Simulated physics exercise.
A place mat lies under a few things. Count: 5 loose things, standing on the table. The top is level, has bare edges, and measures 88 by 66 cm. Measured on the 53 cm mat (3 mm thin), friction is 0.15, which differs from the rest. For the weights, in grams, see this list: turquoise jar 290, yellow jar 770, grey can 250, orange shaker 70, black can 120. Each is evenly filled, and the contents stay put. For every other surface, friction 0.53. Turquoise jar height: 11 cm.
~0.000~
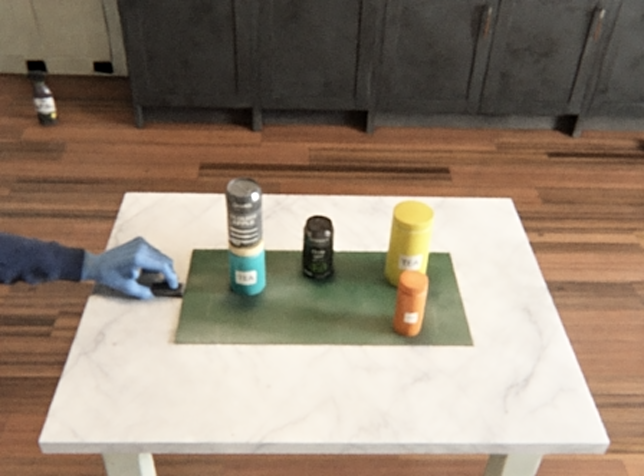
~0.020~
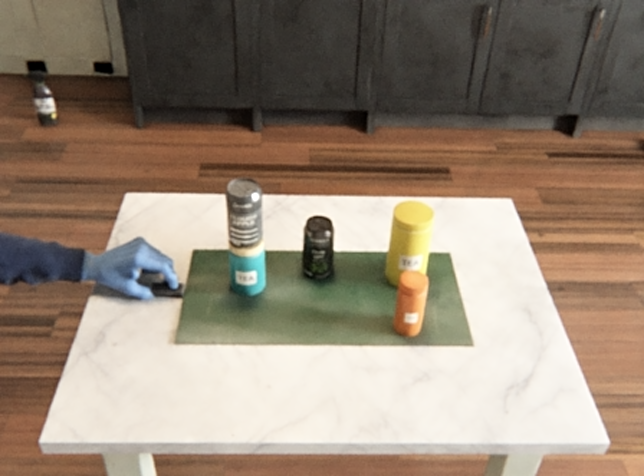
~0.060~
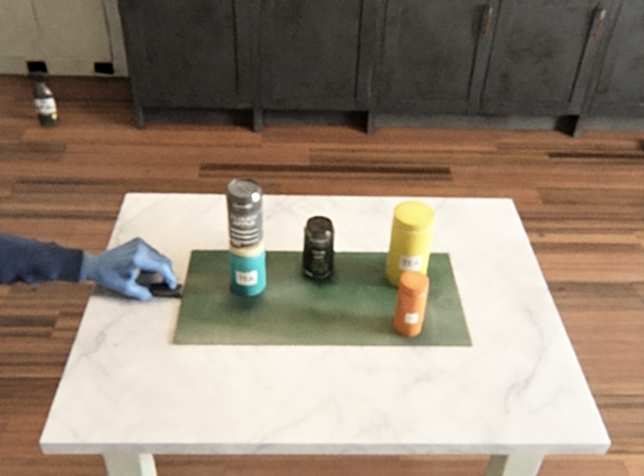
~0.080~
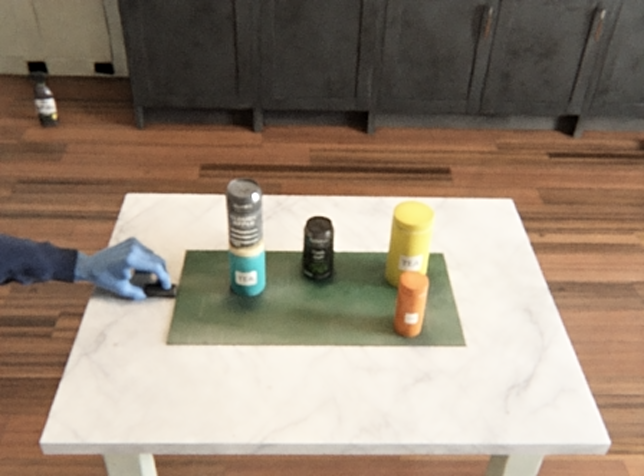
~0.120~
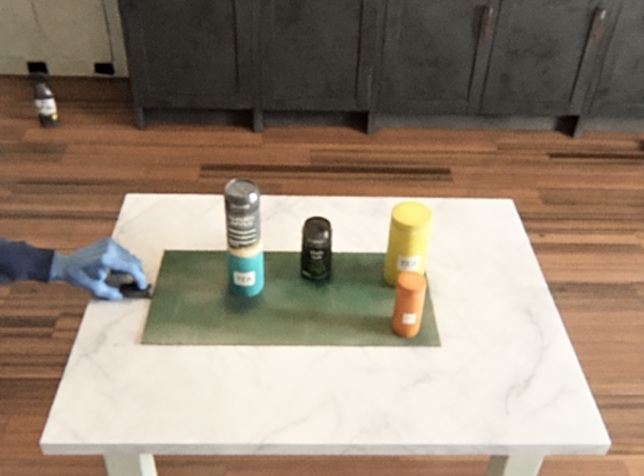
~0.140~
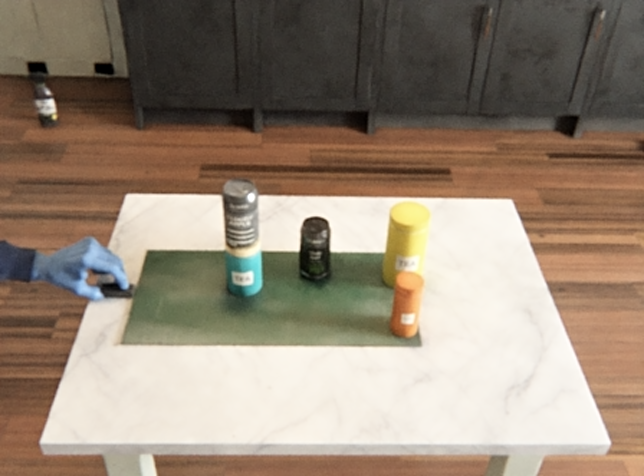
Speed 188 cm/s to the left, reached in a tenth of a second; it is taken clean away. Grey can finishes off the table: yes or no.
Yes.
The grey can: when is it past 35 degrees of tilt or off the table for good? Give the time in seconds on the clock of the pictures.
Near 0.7 s on the clock.
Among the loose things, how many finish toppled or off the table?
All told, 2.
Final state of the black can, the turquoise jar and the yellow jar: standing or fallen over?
Here's how it ends: The black can never goes down, the turquoise jar comes down, and the yellow jar never goes down.
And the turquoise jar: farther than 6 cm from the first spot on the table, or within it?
The turquoise jar ends elsewhere.
After 0.44 s, mat out by 66 cm; grey can 7° off upright near (183, 213); turquoise jar 6° off upright; black can 4° off upright.
After 0.94 s, mat out by 98 cm; grey can now off the table; turquoise jar on its side; black can moved 5 cm.
In the end (1.6 s), off the table, grey can; toppled on the table, turquoise jar; the other 3 under 6 cm from the start.
